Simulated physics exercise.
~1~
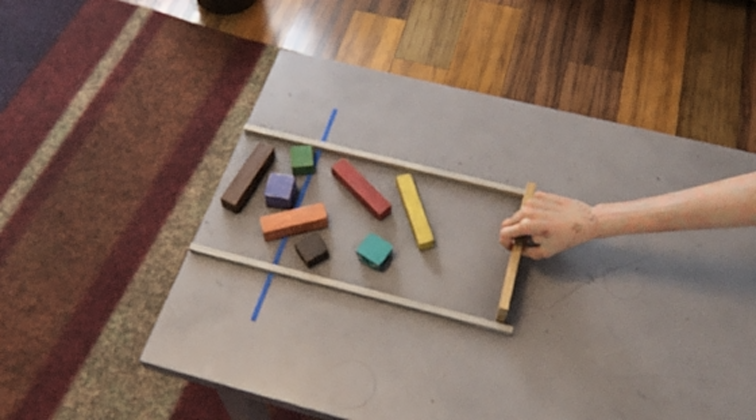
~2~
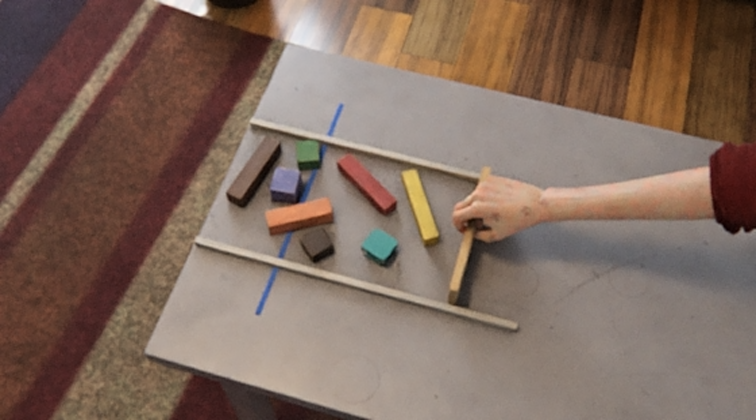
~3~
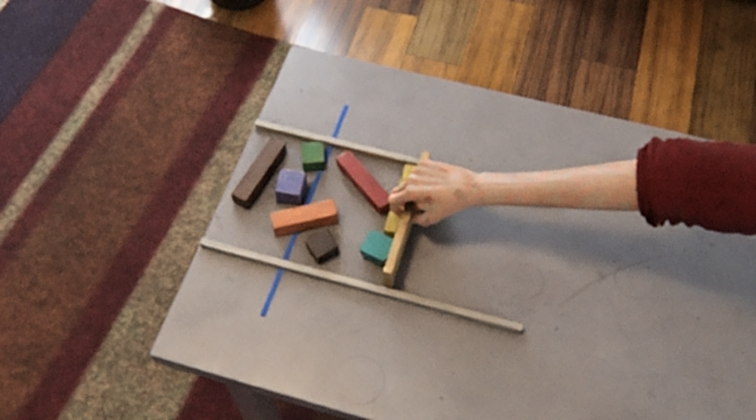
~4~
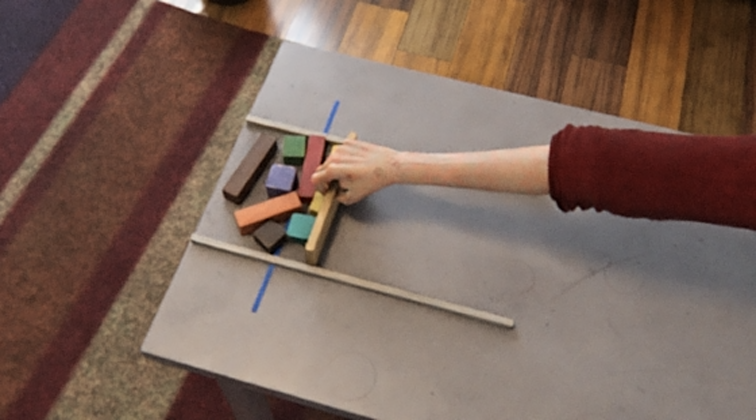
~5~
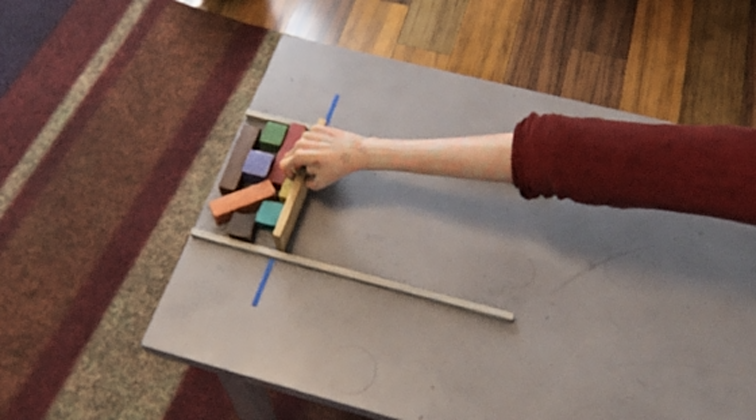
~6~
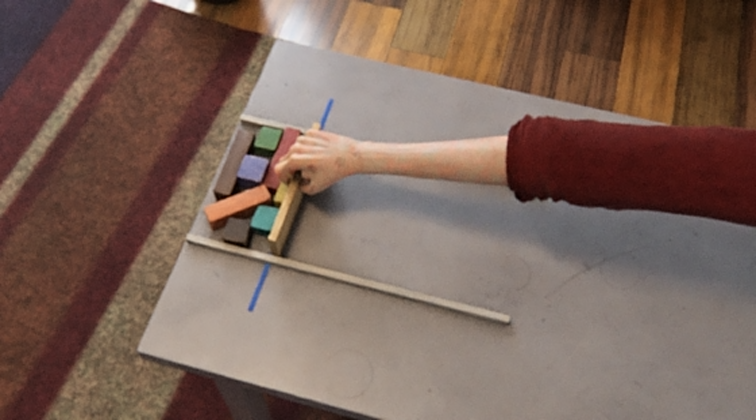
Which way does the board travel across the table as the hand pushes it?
The board travels to the left, gathering the sticks and blocks in front of it.
